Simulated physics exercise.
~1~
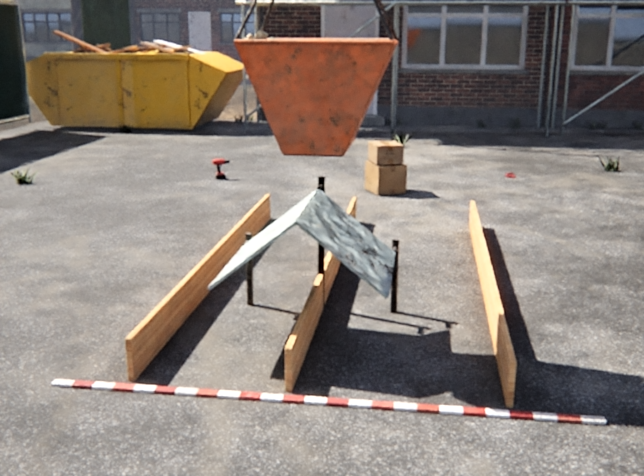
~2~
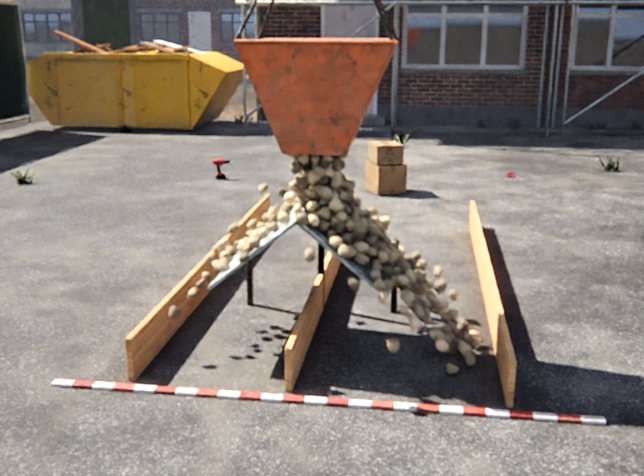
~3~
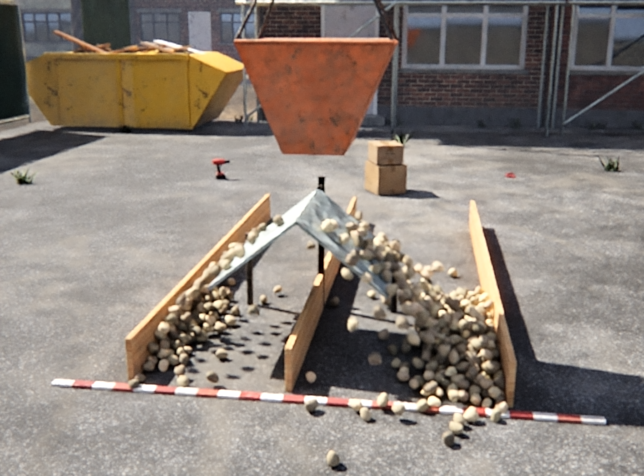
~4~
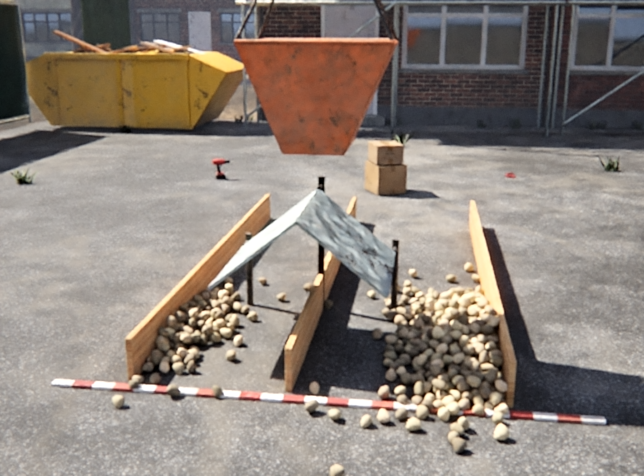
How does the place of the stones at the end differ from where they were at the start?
At the start the stones were up inside the orange skip, out of sight. By the end they lie on the ground below, with a smaller heap in the left bay, a larger one in the right bay and a few strays out front.
